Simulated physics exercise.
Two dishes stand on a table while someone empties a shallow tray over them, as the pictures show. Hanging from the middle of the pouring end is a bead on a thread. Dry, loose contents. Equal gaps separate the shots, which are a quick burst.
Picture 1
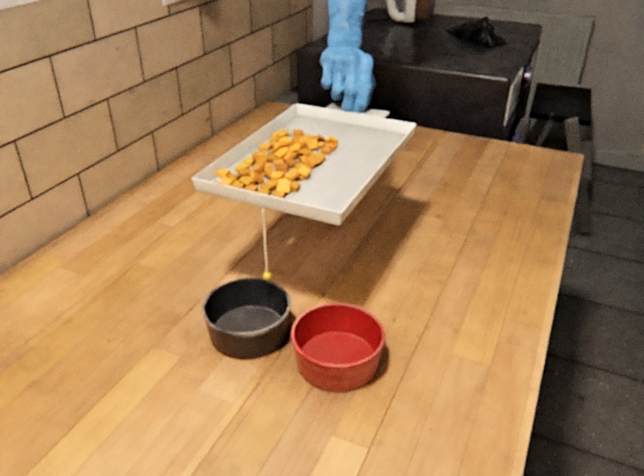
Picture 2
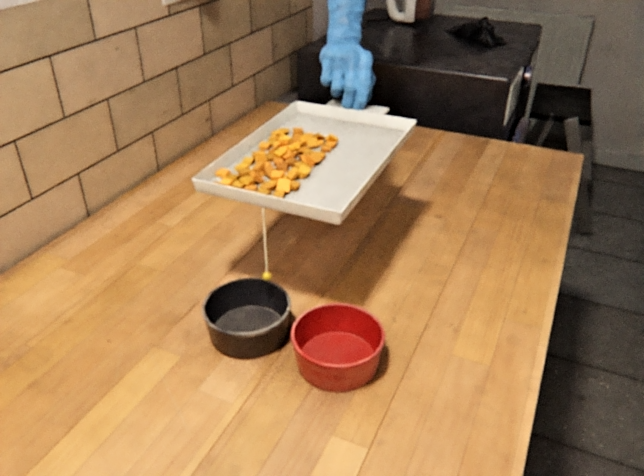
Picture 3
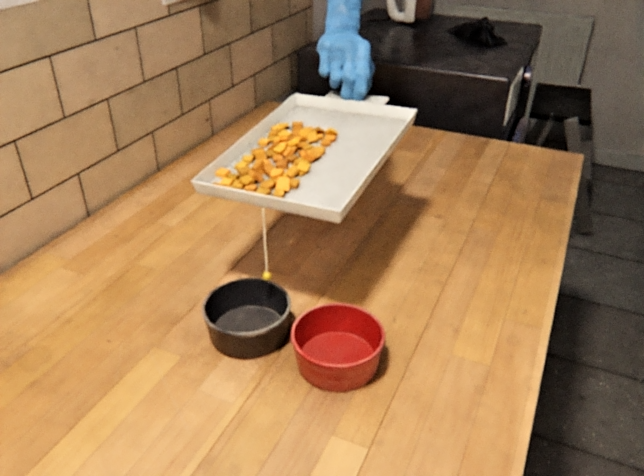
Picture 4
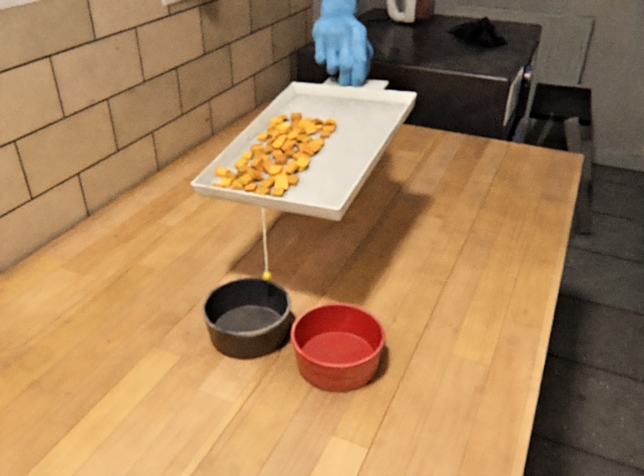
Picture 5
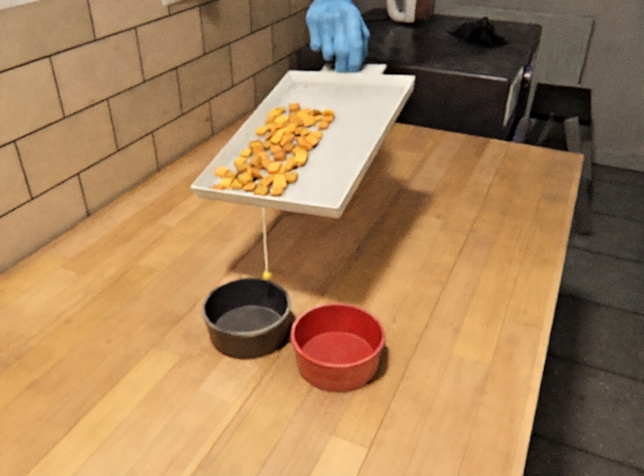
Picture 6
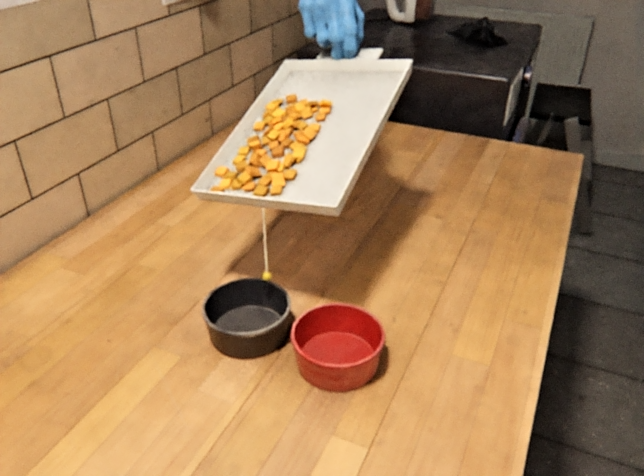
A blue-gloved hand raises the far end of a white tray holding orange pieces.
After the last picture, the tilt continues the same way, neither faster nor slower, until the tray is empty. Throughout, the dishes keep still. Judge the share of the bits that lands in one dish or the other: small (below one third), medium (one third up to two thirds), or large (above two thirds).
The share is small.
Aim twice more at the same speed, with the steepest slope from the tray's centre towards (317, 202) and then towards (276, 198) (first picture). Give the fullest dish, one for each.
So, first the one on the right side, and second the one on the left side.
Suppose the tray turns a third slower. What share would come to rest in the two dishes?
Around 20 percent.
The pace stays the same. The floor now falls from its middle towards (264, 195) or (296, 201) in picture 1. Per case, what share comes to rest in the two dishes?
The share is 50 per cent in the first and 80 per cent in the second.
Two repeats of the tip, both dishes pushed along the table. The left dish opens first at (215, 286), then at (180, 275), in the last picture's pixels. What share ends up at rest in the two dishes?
Respectively 80 percent and 80 percent.
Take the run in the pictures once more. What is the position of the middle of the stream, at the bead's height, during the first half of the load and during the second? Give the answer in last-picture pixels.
Earlier half at (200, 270), later half at (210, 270).
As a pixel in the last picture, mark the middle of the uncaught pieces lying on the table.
Approximate centre, last frame: (198, 304).
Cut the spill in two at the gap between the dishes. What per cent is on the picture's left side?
Around 100 percent of the pieces.
Soon after the last picture, tray tipped steeply; all on the tray.
A little later, tray tipped right over; about two thirds on the tray; a small part in the left dish; about a third outside both; a stray few in the air.
Later still, tray tipped past a quarter turn; about a quarter in the left dish; most outside both.
At rest, tray tipped past a quarter turn; none in the right dish; about a quarter in the left dish; most outside both.
